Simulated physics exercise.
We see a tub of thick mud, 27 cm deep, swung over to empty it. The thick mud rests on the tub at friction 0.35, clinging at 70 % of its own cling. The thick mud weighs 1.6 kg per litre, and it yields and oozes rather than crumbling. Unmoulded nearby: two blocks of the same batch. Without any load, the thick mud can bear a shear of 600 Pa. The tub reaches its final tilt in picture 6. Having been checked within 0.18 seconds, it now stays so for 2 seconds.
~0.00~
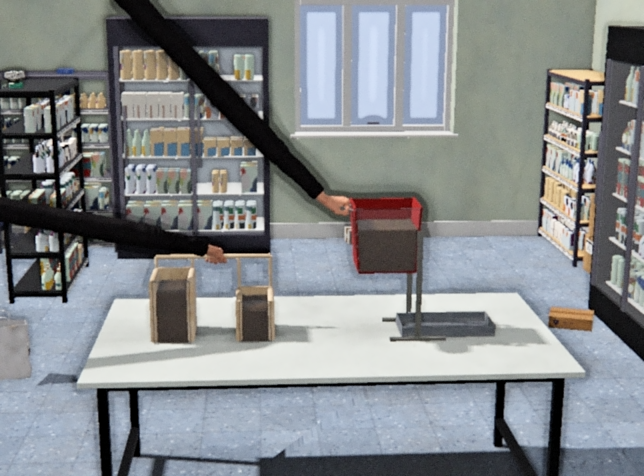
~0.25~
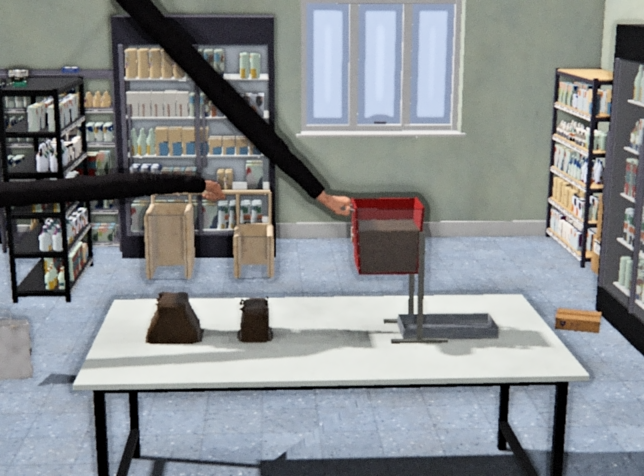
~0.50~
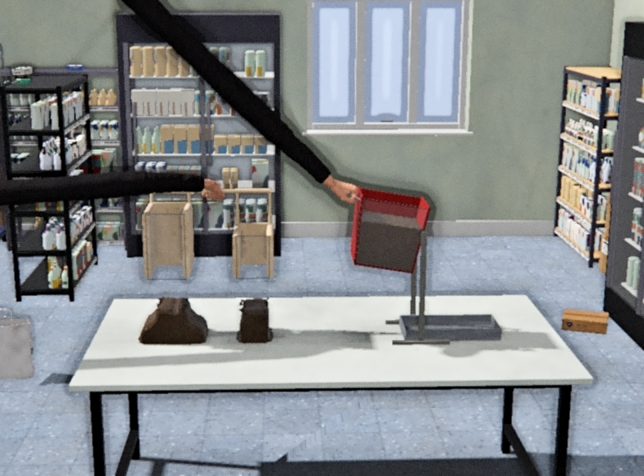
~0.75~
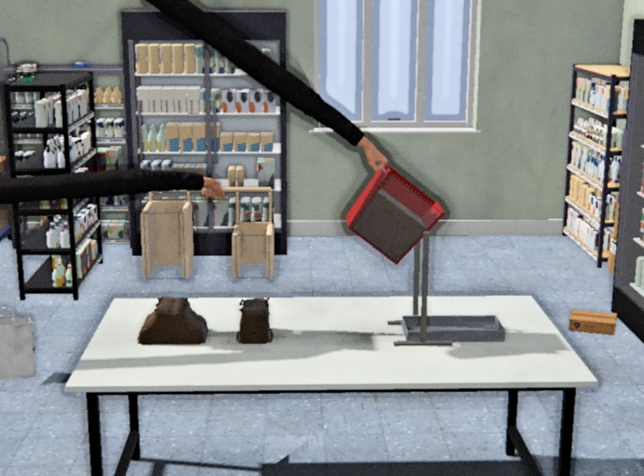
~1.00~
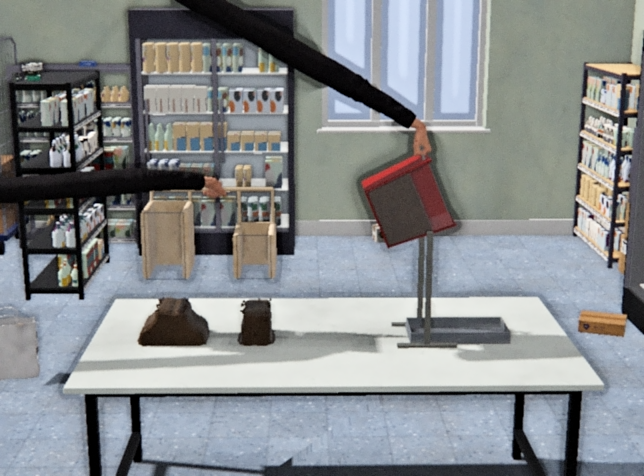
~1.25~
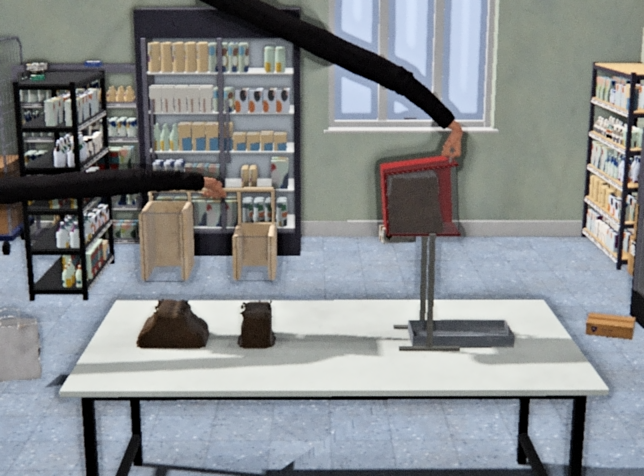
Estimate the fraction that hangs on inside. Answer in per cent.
I would say roughly 71 per cent.
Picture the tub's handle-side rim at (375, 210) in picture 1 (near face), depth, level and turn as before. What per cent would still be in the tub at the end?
I'd guess around 100 per cent remains.
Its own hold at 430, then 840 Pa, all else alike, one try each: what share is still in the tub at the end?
Result: 55 % for the first case, 100 % for the second.
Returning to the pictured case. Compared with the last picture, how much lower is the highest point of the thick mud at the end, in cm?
9 cm or so.
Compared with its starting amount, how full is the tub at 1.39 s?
100 %, roughly.
After 1.39 s, the tub is at 86 degrees and holds 100 %.
After 1.56 s, the tub is at 86 degrees and holds 87 %.
After 1.73 s, the tub is at 86 degrees and holds 73 %.
After 1.90 s, the tub is at 86 degrees and holds 71 %.
After 3.25 s, at the end, the tub is at 86 degrees and holds 71 %.
